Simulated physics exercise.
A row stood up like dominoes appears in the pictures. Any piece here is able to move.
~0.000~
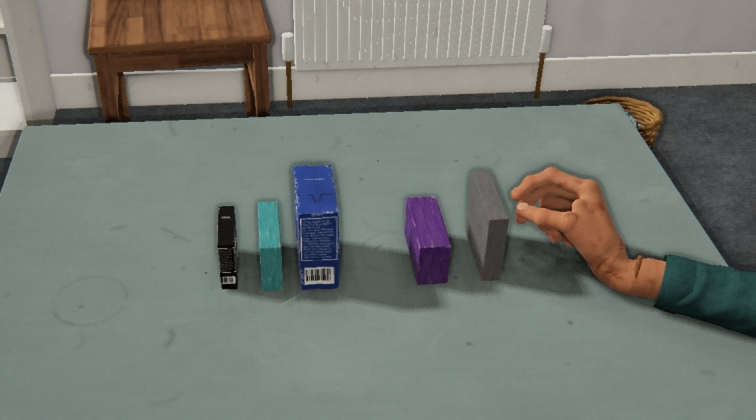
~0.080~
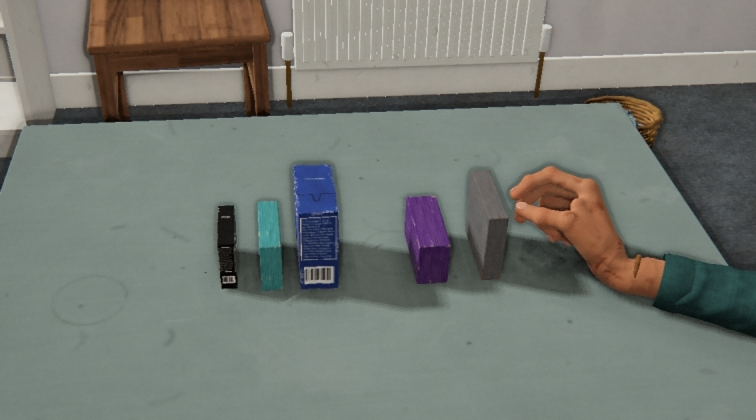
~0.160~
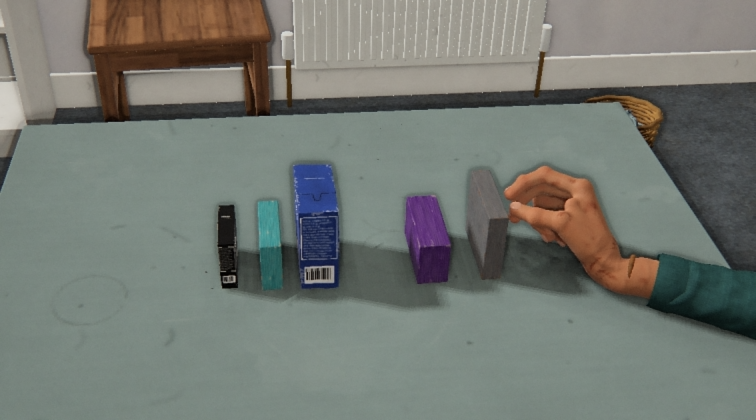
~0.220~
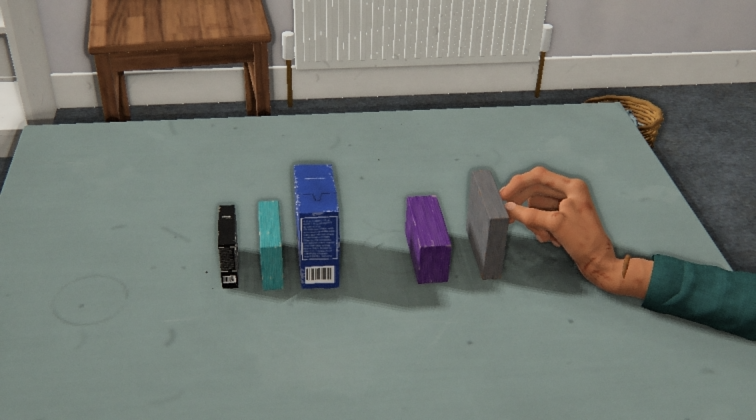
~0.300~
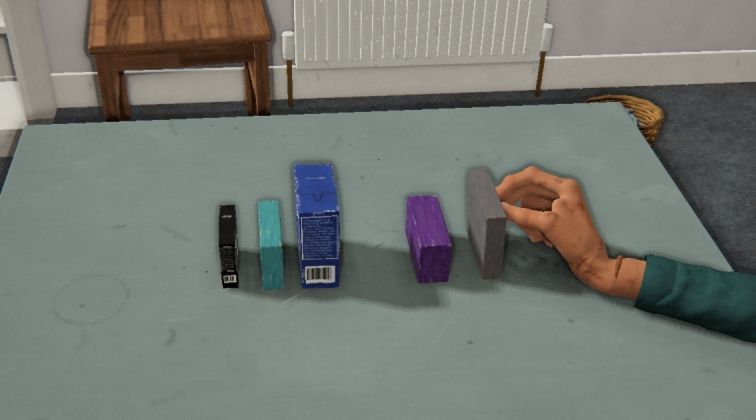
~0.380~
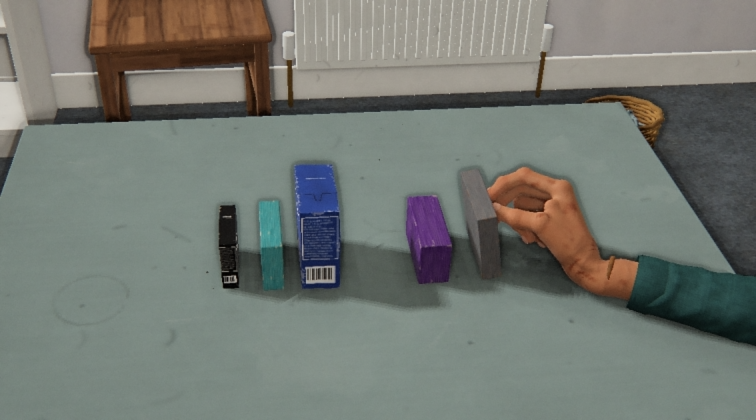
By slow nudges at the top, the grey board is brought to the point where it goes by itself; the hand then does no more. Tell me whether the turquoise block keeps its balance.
It keeps it.
After 0.48 s, grey board 19° over.
After 0.58 s, grey board 35° over.
After 1.08 s, grey board 37° over.
In the end (1.5 s), all 3 unmoved. At the end, from the last picture's camera, turquoise block near (271, 245).
